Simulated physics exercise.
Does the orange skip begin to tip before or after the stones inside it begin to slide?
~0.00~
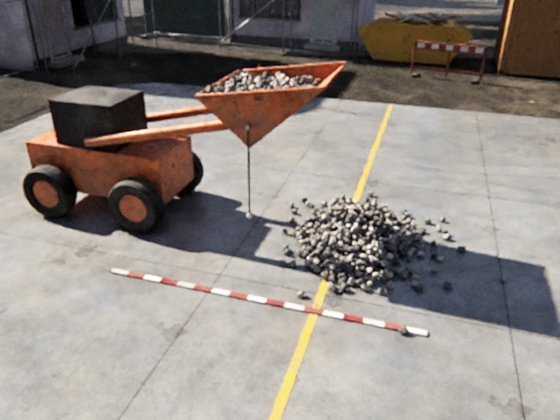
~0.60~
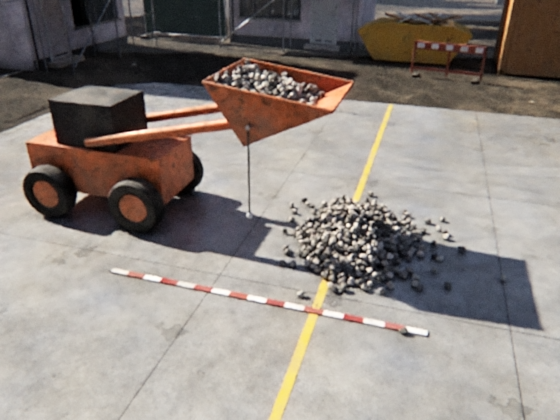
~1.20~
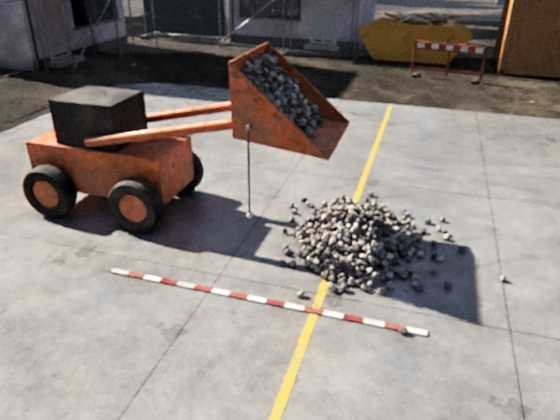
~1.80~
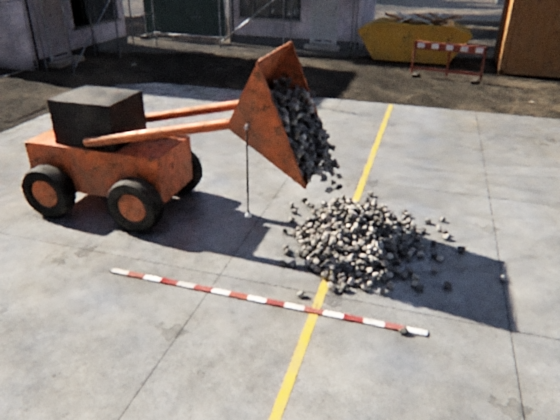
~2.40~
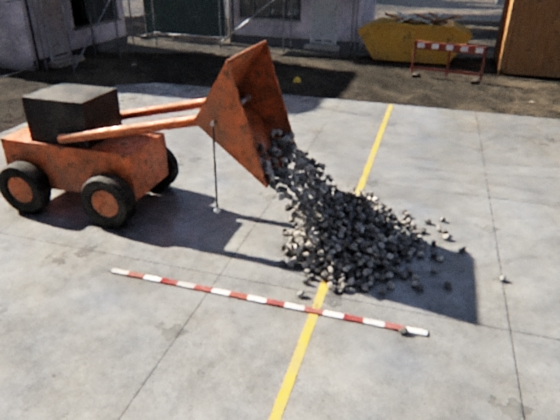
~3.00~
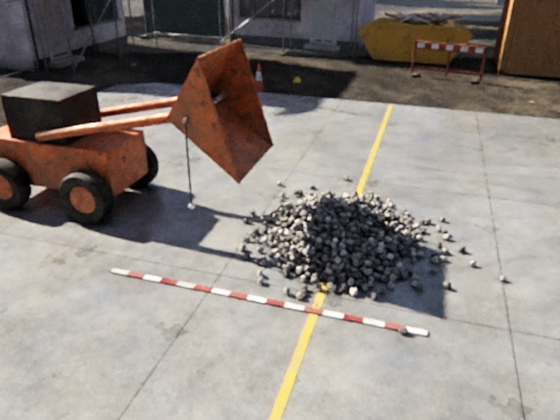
The skip begins to tip before the stones slide. They still lie in place as it first tilts, and shift towards its lip only once it leans further.
Paved yard, an orange loader tipping stones onto a heap across a yellow line, backing left and leaving a wider pile.
